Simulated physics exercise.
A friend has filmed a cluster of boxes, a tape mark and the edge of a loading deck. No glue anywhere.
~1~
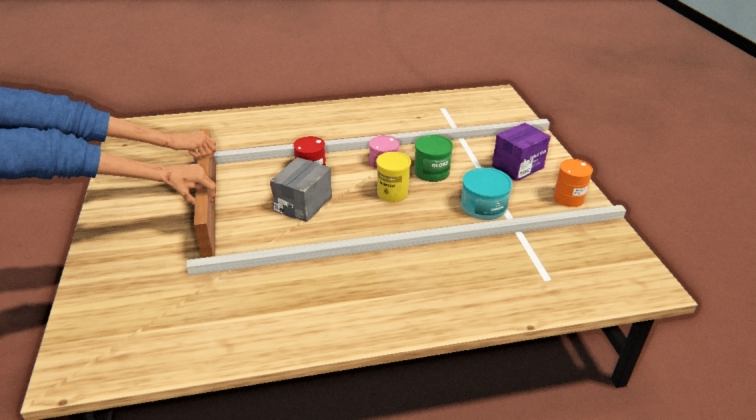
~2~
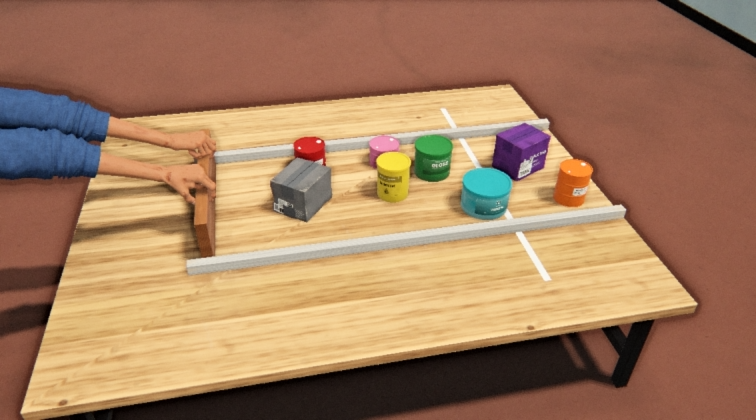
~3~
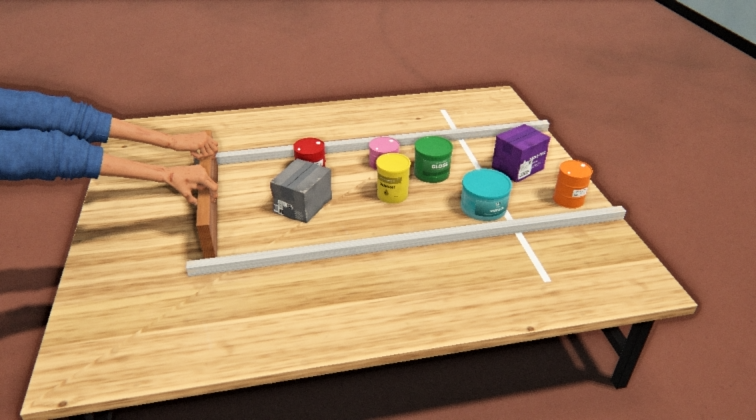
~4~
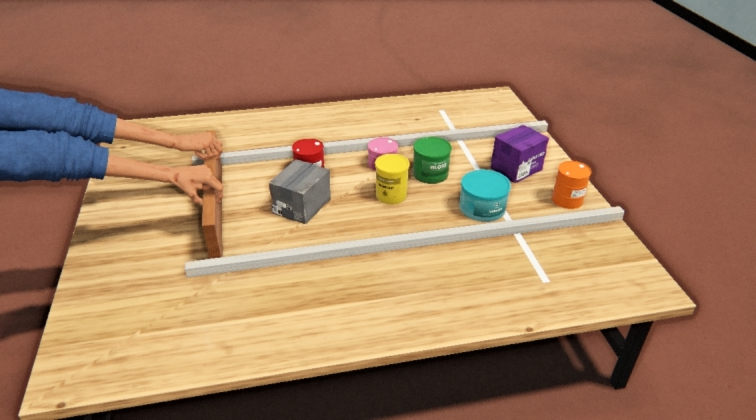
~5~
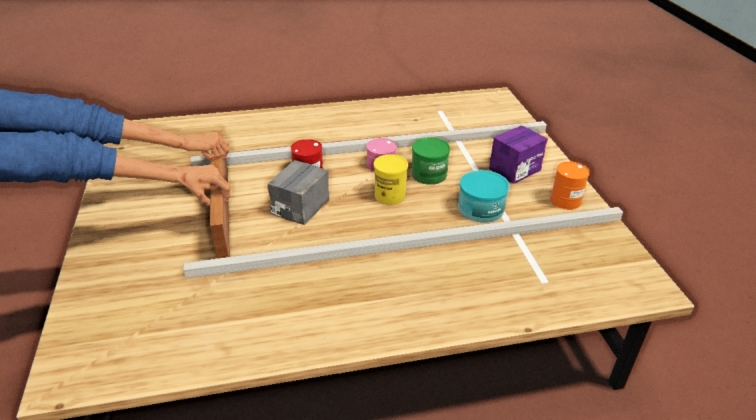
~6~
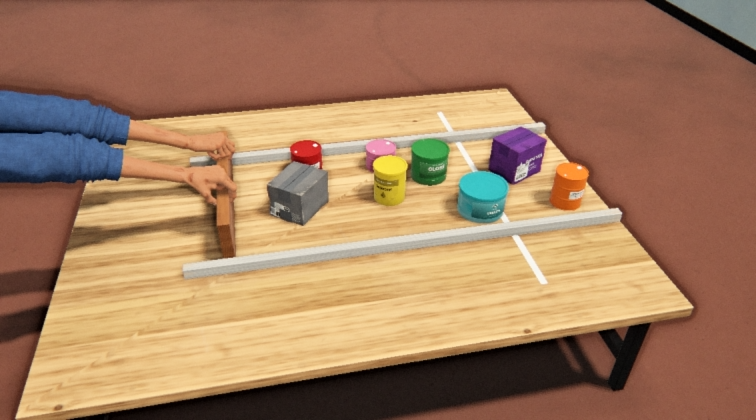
On a wooden table between two pale rails, colourful canisters and boxes sit around a white line, with a wooden block held at the left by two blue-sleeved arms. The hands then slide the block a short way right, toward the grey box, while the objects stay essentially still.
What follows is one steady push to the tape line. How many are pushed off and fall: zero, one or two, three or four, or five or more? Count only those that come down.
As it turns out, the number that fall off is zero.
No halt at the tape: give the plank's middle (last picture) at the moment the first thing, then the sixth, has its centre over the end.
Its middle is around (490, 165) and later (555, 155).
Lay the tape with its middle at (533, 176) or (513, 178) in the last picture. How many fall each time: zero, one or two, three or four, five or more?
One after another: Three to four; one or two.
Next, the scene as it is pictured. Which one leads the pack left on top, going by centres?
That is the purple parcel.
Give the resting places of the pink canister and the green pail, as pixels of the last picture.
The pink canister at (505, 138), the green pail at (526, 149).
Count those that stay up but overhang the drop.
That would be 1.
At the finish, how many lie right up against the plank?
In contact: 3.
Soon after, none off yet; orange canister at rest near (569, 187); purple parcel at rest near (517, 155); turquoise pail at rest near (482, 197).
Then, none off yet; orange canister at rest near (569, 187); purple parcel at rest near (517, 155); turquoise pail moving near (485, 198).
At rest, the number that fall off is zero.
